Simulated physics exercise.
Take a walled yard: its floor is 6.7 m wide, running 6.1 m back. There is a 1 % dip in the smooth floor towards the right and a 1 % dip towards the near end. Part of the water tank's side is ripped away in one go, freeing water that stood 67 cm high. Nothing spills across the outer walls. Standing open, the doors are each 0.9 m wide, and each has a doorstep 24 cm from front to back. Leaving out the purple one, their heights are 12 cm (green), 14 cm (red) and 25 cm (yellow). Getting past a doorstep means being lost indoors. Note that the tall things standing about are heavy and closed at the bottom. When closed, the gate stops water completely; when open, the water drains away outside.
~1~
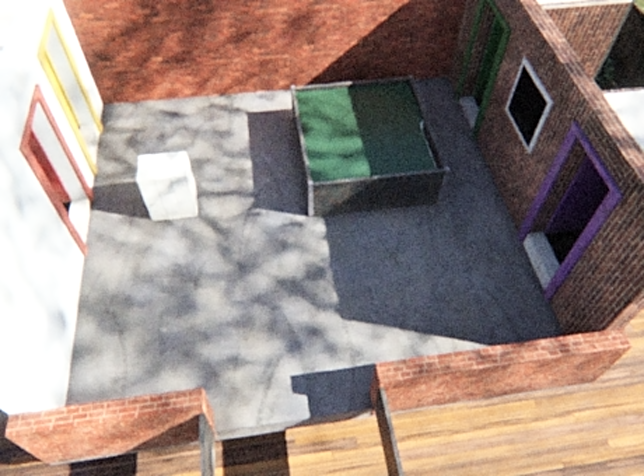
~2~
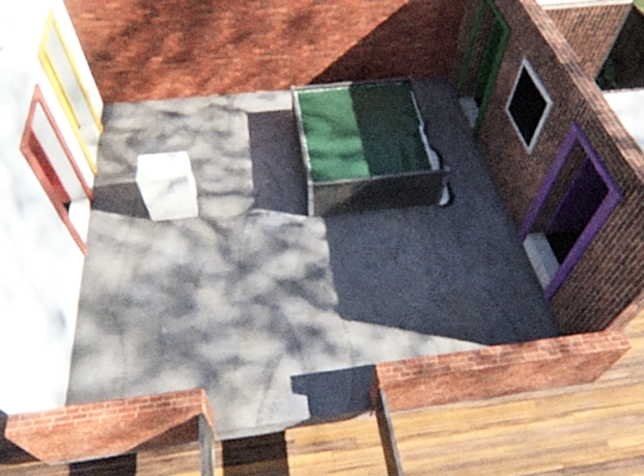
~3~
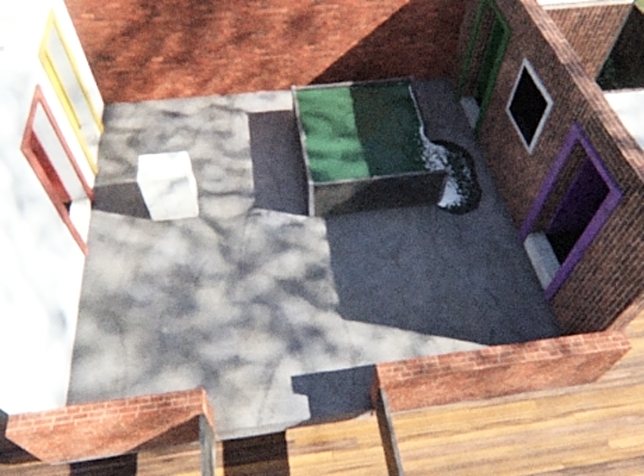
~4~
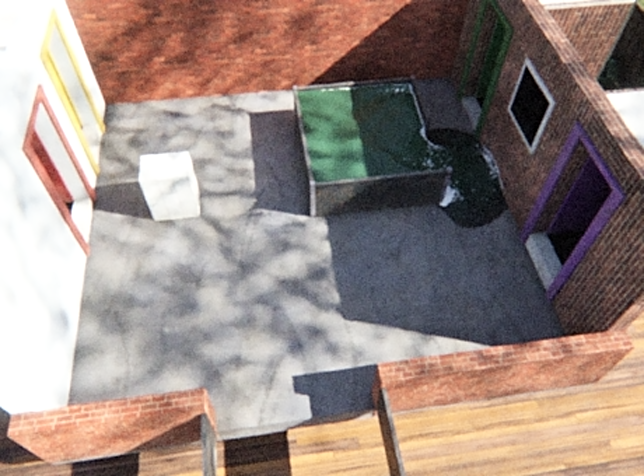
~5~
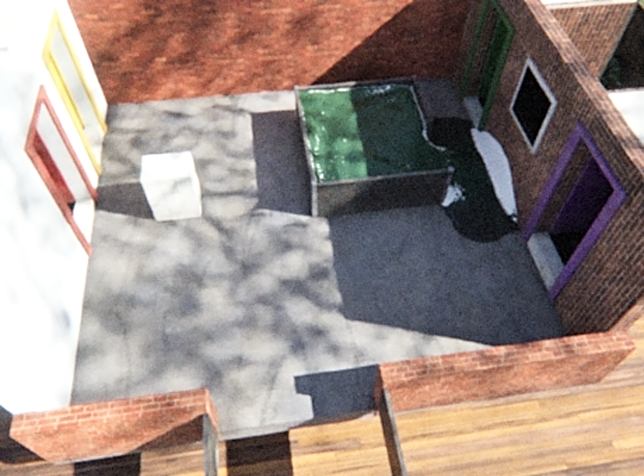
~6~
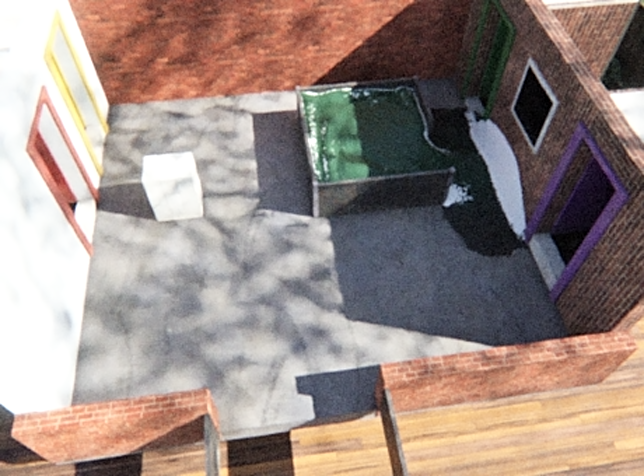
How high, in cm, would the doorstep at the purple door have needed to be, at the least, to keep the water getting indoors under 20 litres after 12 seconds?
About 10 cm.
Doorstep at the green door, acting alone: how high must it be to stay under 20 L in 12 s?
At the green door it takes roughly 12.5 centimetres.
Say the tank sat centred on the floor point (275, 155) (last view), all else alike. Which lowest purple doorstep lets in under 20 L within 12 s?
A minimum of about 15 cm.
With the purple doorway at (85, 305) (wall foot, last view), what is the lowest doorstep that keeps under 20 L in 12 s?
Roughly 7.0 cm.
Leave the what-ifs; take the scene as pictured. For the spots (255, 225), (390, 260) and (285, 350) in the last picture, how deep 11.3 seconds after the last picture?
Taking the spots in order: About 8, 7 and 9 centimetres.
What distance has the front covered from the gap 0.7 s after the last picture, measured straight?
Around 3.6 m from the gap.
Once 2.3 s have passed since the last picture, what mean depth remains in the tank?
The mean depth is roughly 30 cm.
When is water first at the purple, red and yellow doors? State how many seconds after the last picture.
The purple door at 0.2 seconds, the red door at 5.0 seconds, the yellow door at 3.8 seconds.
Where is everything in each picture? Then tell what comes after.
The first frame shows still water, 67 cm deep, in the water tank at (365, 130); the purple door at (557, 227) is dry.
In the second frame, water pours out at (429, 167) and has run 0.3 m, to a hidden place; about 9 cm deep outside, 67 cm at the back.
In the third frame, water pours out at (430, 168) and has run 0.8 m, to (469, 164); about 11 cm deep outside, 67 cm at the back.
In the fourth frame, the front is at (478, 141), 1.1 m from the gap at (431, 169); 2.0 m2 of floor is wet, 67 cm left at the back.
In the fifth frame, the gap is at (433, 169), the front 1.3 m out at (471, 123); the back of the water tank holds 64 cm.
In the sixth frame, water pours out at (434, 168) and has run 1.5 m, to (467, 110); about 11 cm deep outside, 57 cm at the back; the purple door at (563, 228), 2.3 m from the gap, is still 0.5 m from the nearest water.
Then, 0.7 s after the last picture water covers 15 % of the floor, deepest (55 cm) near (486, 177); 16 cm at the purple door, 0 litres in over its 27 cm doorstep.
Then, 2.3 s after the last picture water covers 35 % of the floor, deepest (36 cm) near (580, 362); 13 cm at the purple door, 0 litres in over its 27 cm doorstep.
Then, 11.3 s after the last picture water covers 100 % of the floor, deepest (12 cm) near (580, 362); 5 cm at the purple door, 0 litres in over its 27 cm doorstep.
At the purple door as built, the water peaked near 17 cm, 1.1 s after the last picture.
Run again over the same 12 s with other heights there, 25 litres in over 9 cm, 8 litres over 12.5 cm. The limit of 20 litres is kept from about 10 cm up.
